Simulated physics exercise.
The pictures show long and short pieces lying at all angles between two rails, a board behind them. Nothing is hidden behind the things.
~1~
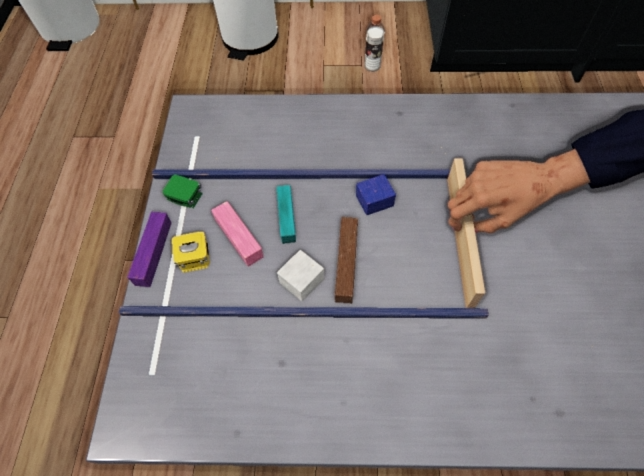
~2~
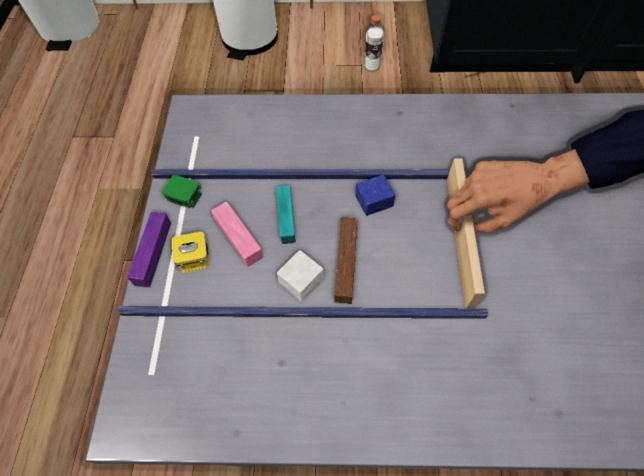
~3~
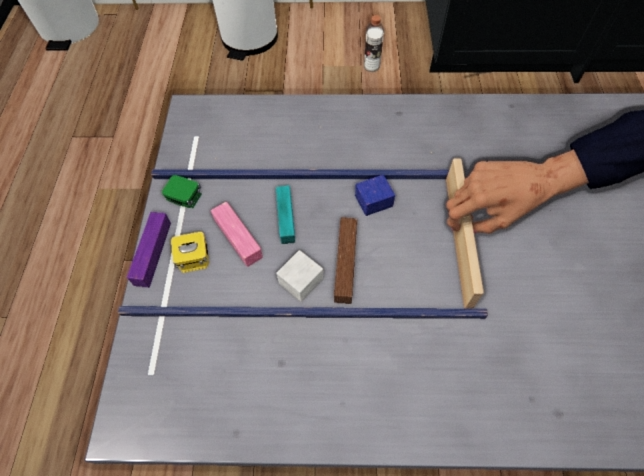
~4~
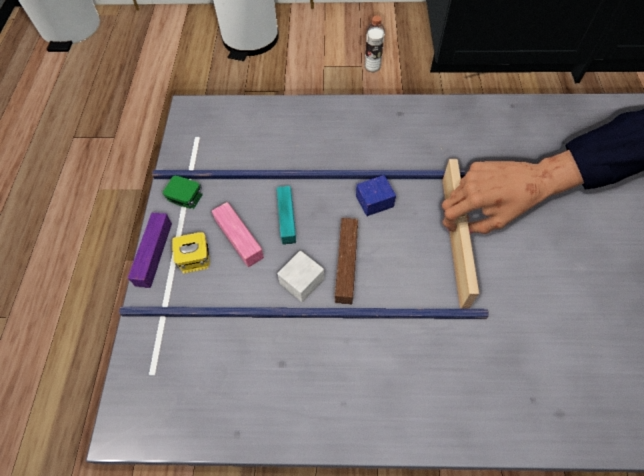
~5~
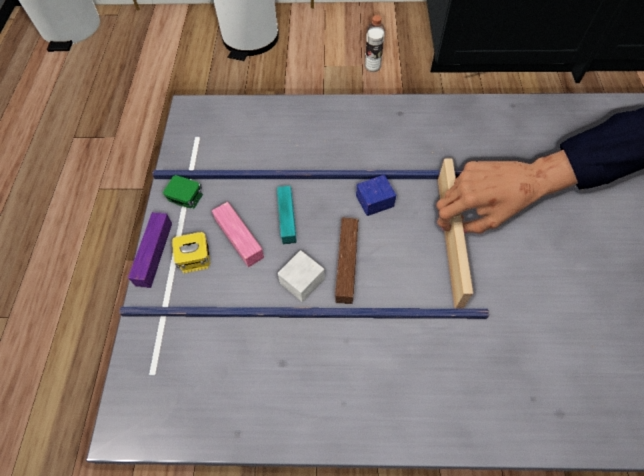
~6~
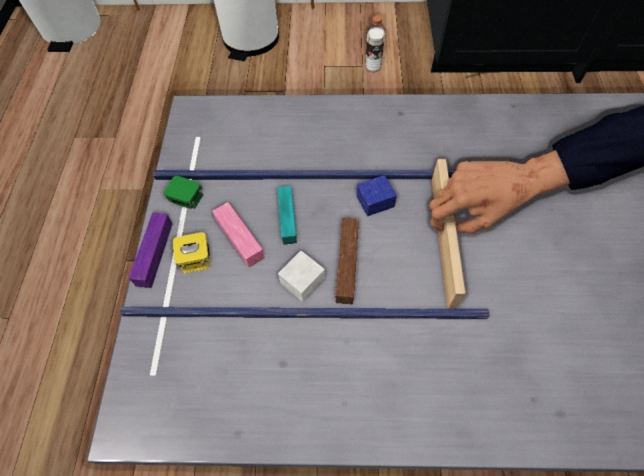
A wooden board, gripped by a hand at the right end of two dark blue rails, at first stays nearly still. The hand then slides it a short way left, toward the brown bar and blue block, while the coloured pieces between the rails stay in place and the board touches none of them.
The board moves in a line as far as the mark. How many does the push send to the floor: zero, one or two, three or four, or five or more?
The number that fall off is three or four.
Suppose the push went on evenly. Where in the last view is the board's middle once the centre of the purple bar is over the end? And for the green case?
Near (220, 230) and (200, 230).
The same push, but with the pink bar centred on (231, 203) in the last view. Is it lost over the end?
The pink bar goes over.
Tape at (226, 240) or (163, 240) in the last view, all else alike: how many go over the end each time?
The counts: 0 and 6.
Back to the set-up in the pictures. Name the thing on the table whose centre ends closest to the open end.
That is the pink bar.
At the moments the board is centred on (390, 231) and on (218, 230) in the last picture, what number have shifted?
First 1, then 8.
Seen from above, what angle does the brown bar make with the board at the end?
Some 0 degrees.
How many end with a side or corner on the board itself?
The number is 2.
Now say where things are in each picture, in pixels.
In the first frame, purple bar (151, 249); green case (183, 193); yellow case (192, 252); board (464, 230); tape (178, 239).
In the second frame, green case (183, 193); brown bar (346, 259).
In the third frame, yellow case (191, 252); board (463, 230).
In the fourth frame, purple bar (151, 249); white block (301, 277).
In the fifth frame, green case (184, 193); blue block (376, 195).
In the sixth frame, purple bar (152, 249); green case (184, 194); yellow case (193, 253); board (447, 231); tape (179, 240).
Soon after, none off yet; purple bar at rest near (152, 249); green case at rest near (184, 194); yellow case at rest near (193, 253).
After that, none off yet; purple bar at rest near (152, 249); green case at rest near (184, 194); yellow case at rest near (192, 254).
In the end, the number that fall off is three or four; gone, yellow case, green case and purple bar.
